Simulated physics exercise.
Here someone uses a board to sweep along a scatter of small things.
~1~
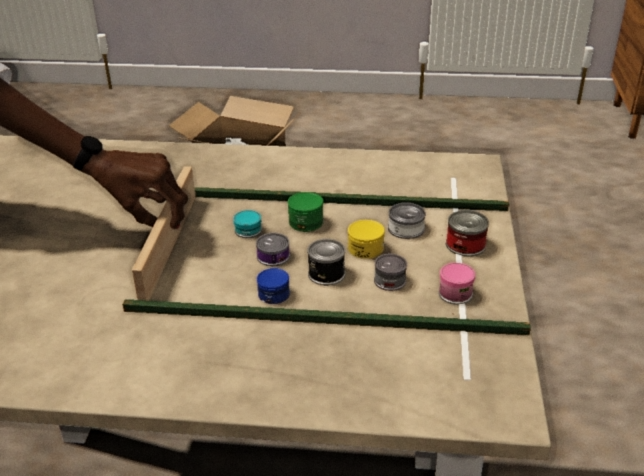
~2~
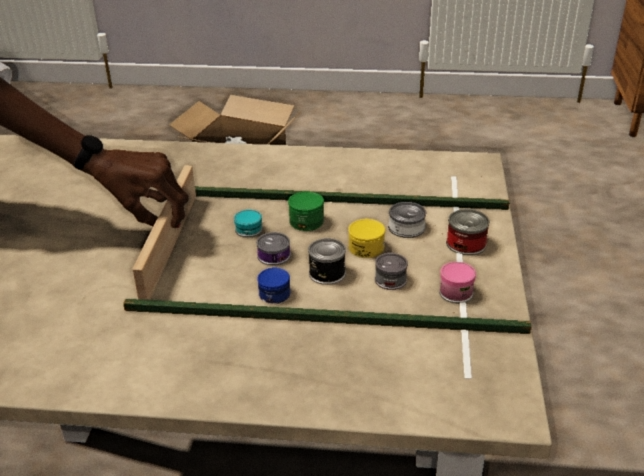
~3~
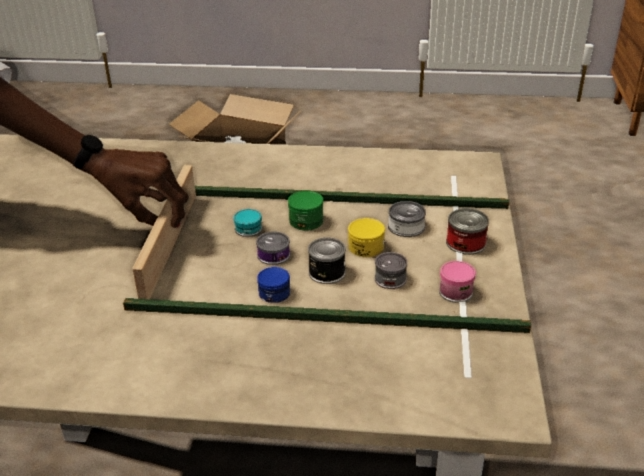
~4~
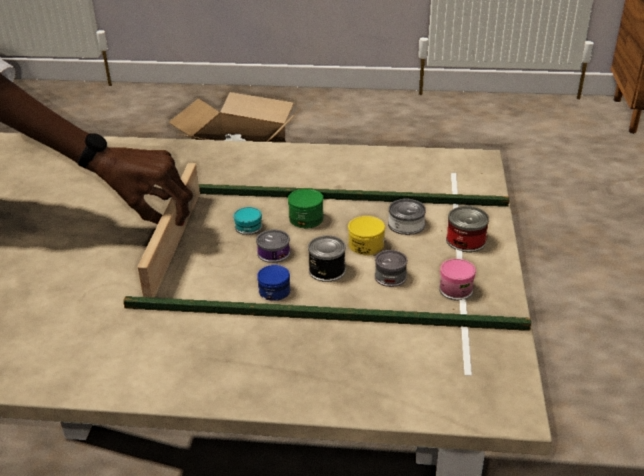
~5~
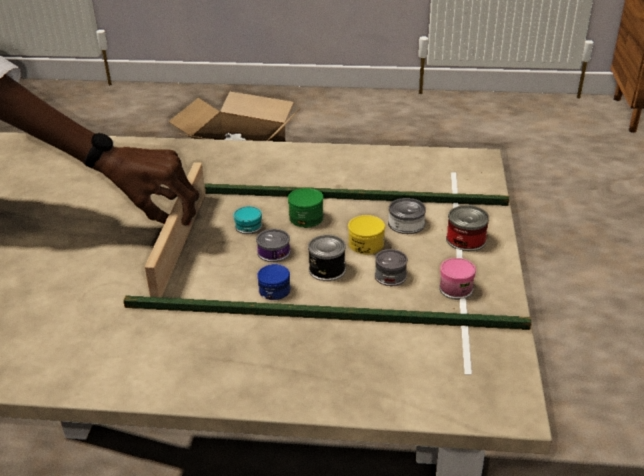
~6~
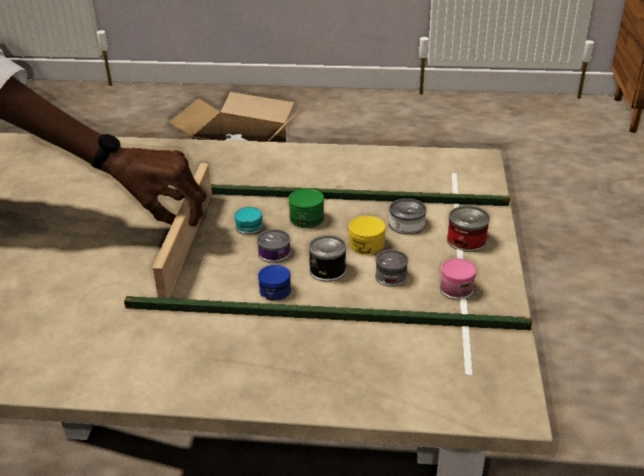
On a tabletop in a carpeted room, a hand holds a wooden board upright between two green strips, left of a scatter of small colourful tins and tubs. The board stays nearly still at first, then the hand slides it slightly right, narrowing the gap while the containers keep their places.
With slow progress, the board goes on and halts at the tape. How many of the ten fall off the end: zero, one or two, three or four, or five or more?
I expect that a single piece or a pair will leave the table.
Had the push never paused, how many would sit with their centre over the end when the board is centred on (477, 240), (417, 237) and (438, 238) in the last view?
In order of the places given, that's 5, 0 and 1.
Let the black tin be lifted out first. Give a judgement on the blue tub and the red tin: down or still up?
So the blue tub is still there and the red tin goes off the edge.
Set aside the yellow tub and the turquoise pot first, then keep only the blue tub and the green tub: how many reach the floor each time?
The number fallen is 0, and in the other try 1.
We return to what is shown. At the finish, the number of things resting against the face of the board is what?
Well, it touches 5.
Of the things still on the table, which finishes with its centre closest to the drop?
Foremost one: White tin.
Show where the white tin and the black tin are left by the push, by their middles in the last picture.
The white tin settles near (511, 220); as for the black tin, near (482, 269).
Soon after, none off yet; red tin at rest near (468, 228); pink tin at rest near (458, 279); white tin at rest near (408, 216).
After that, none off yet; red tin at rest near (468, 228); pink tin at rest near (458, 279); white tin displaced a little near (426, 217).
In the end, the number that fall off is one or two; gone, red tin.
